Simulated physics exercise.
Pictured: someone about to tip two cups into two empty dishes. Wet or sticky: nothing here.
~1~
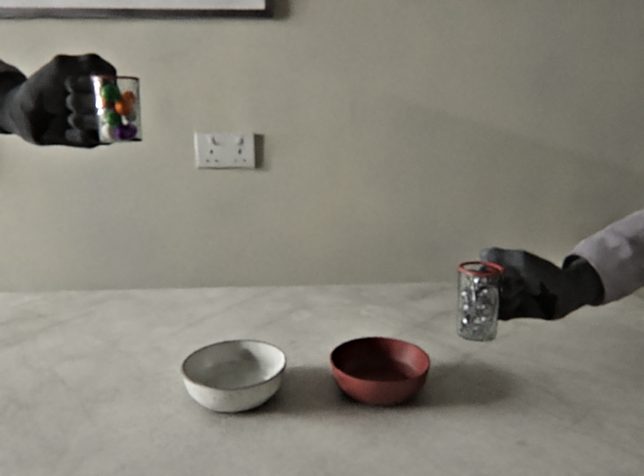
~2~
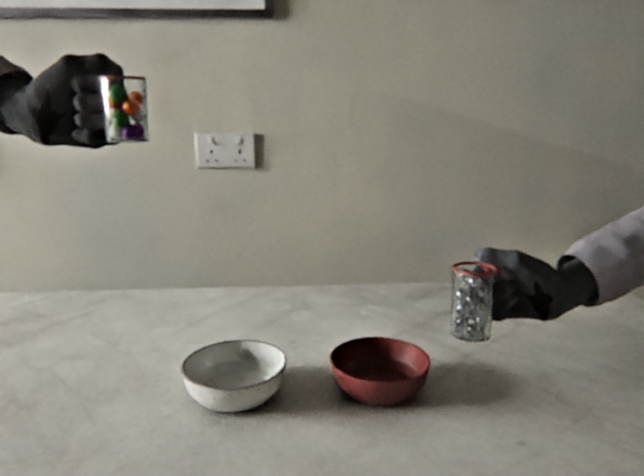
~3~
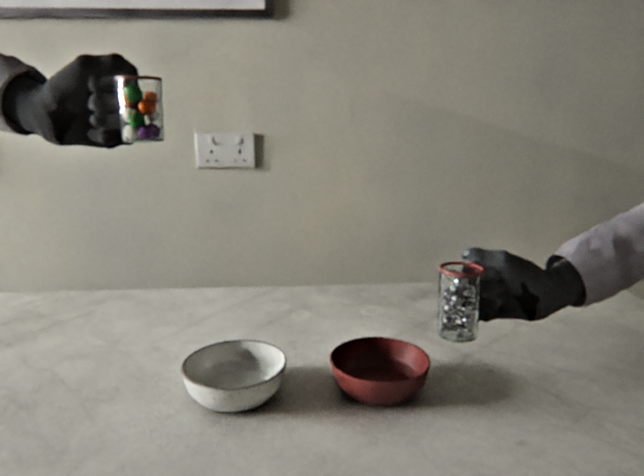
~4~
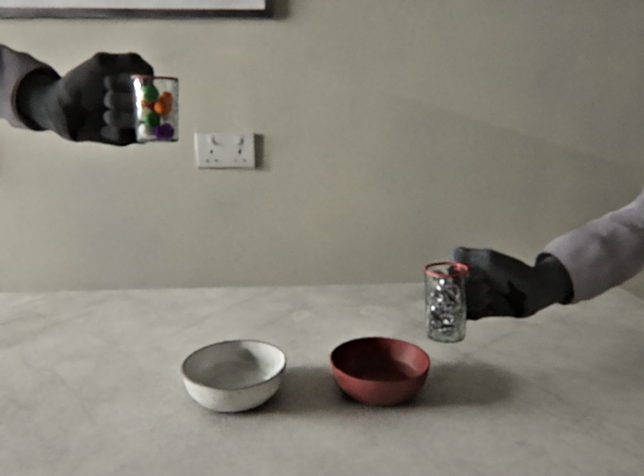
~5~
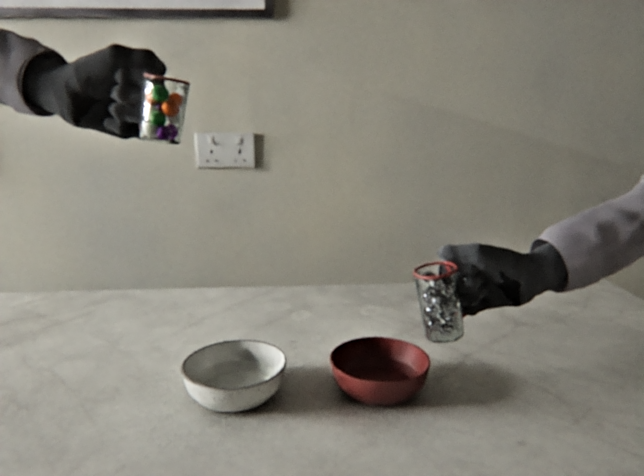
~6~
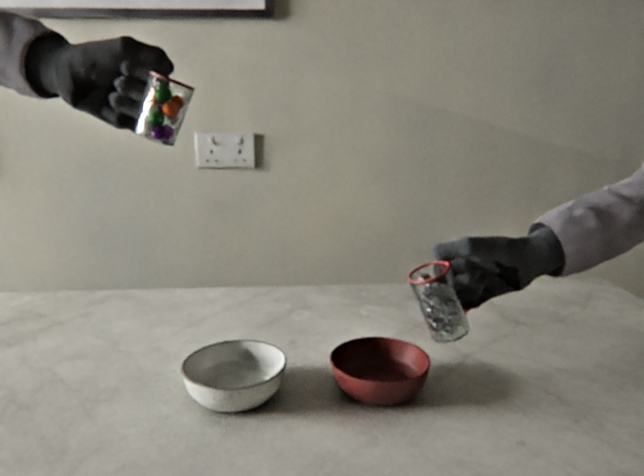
Two dark-gloved hands, each holding a clear red-rimmed cup, move inward from either side above a pale marbled tabletop, seen from the front against a plain beige wall. The higher left cup holds colourful balls, the lower right one silvery balls, with an empty white bowl and an empty red bowl between them. Both cups glide inward upright, then slow and tilt towards each other, while the camera stays still.
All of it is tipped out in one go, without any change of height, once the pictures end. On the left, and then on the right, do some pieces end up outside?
Left dish: Some outside; right: None outside.
Then, 0.29 s on from there, left, the whole lot still in the cup; right, the whole lot still in the cup.
Then, 0.65 s on from there, left, the whole lot still in the cup; right, the whole lot still in the cup.
Then, 1.04 s on from there, left, near two thirds still in the cup, near a third in the air; right, near two thirds still in the cup, near a quarter in the dish, a little in the air.
In the end, left, near half in the dish, near half outside the dish; right, the whole lot in the dish, none at all outside the dish.
